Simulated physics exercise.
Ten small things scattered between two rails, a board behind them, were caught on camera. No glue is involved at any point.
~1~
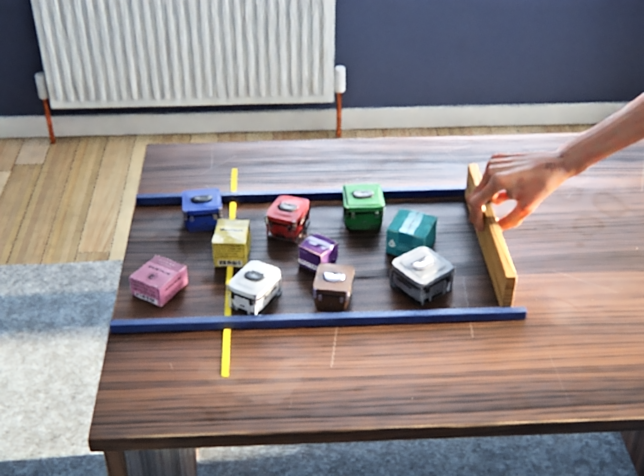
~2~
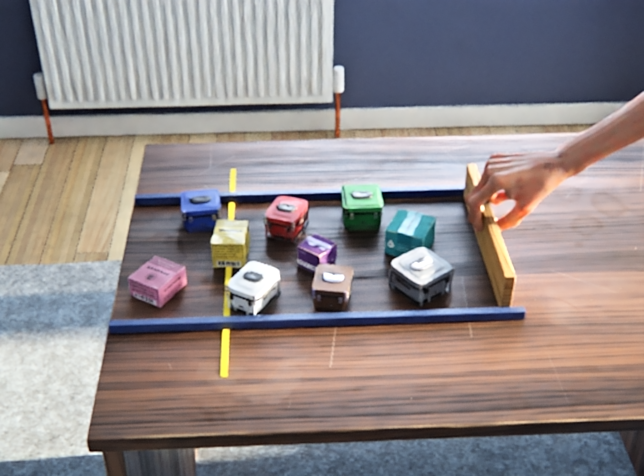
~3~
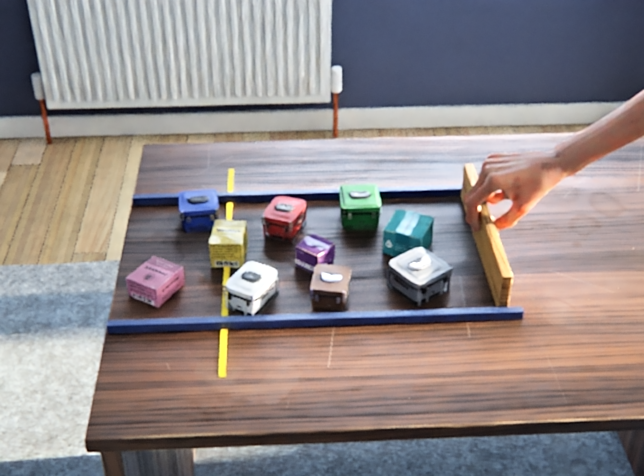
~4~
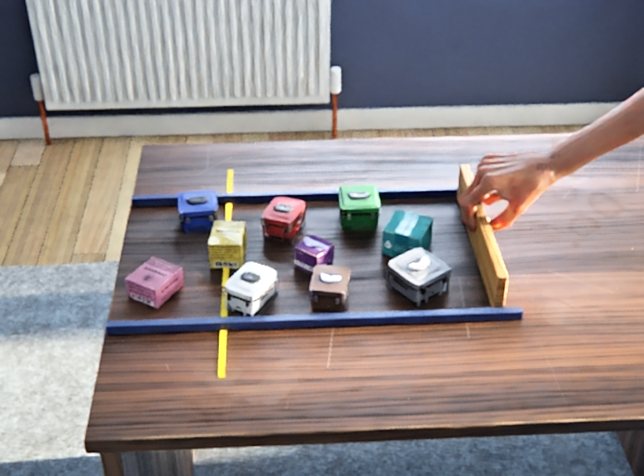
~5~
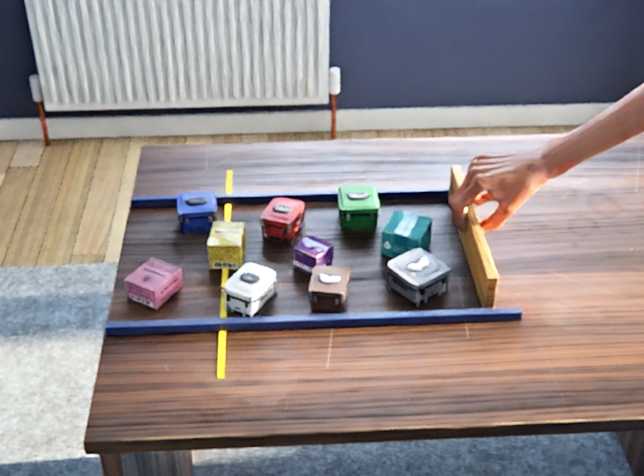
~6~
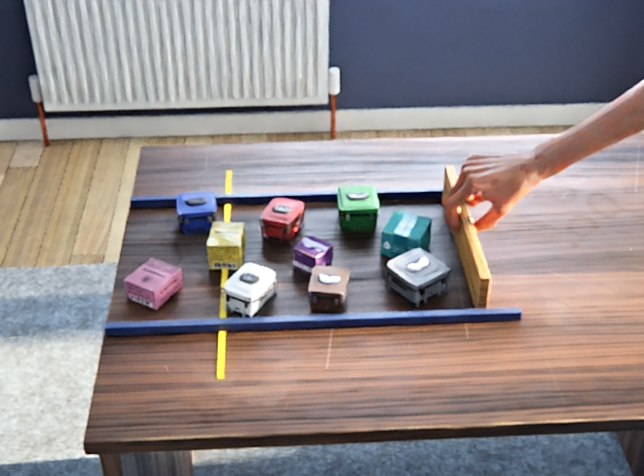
Hand sliding a wooden board left between two blue rails toward scattered colourful little boxes, which stay still on a table.
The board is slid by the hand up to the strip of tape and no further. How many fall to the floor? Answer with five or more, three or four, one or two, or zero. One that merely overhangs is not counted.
The count that falls is one or two.
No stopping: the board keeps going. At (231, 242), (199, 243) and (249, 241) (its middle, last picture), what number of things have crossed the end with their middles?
Going through the three positions, you'd get 1, 4 and 0.
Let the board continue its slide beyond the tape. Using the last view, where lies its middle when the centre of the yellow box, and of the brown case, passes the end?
I reckon its middle sits around (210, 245) and then around (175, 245).
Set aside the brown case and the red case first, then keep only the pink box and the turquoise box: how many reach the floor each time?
The number is 0 for the first case and 0 for the second.
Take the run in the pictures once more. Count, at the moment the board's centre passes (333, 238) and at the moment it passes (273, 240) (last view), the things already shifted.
Respectively 7 and 10.
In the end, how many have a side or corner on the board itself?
Number in contact with it: 3.
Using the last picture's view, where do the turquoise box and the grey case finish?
They come to rest around (205, 248) and (201, 276).
Early on, none off yet; pink box at rest near (154, 283); blue case at rest near (197, 212); yellow box at rest near (227, 245).
A while later, none off yet; pink box travelled a little near (134, 278); blue case travelled about its own width near (170, 211); yellow box travelled about its own width near (168, 247).
Finally, the number that fall off is one or two; lost, pink box.
